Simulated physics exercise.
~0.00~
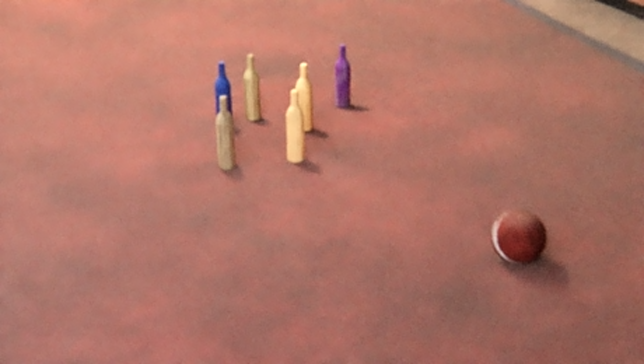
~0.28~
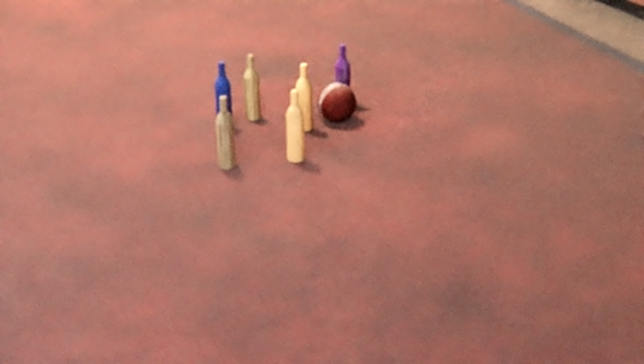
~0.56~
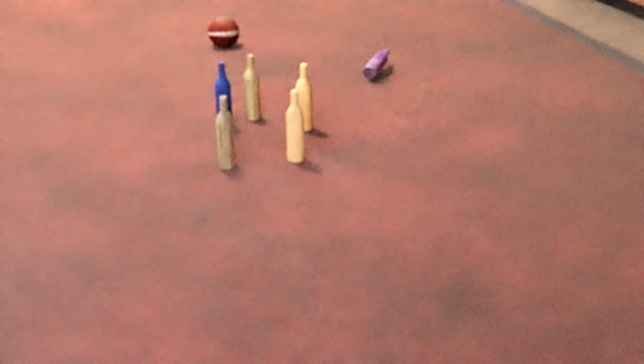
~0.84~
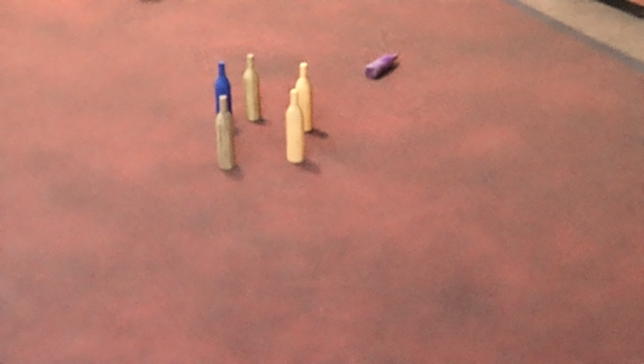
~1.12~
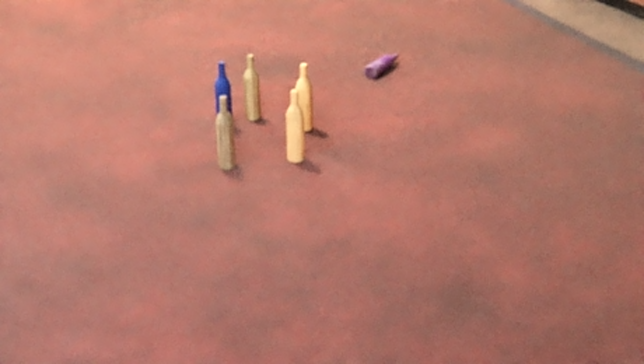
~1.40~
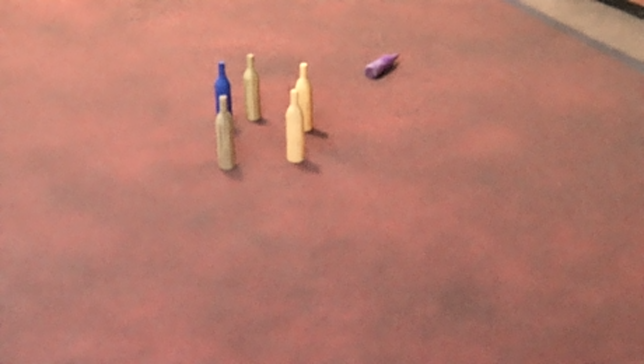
A dark red ball rolled up and to the left toward a group of six bottle-shaped skittles, knocked over the purple one at the back right, and carried on out of view, leaving the other five standing and the purple one lying flat.
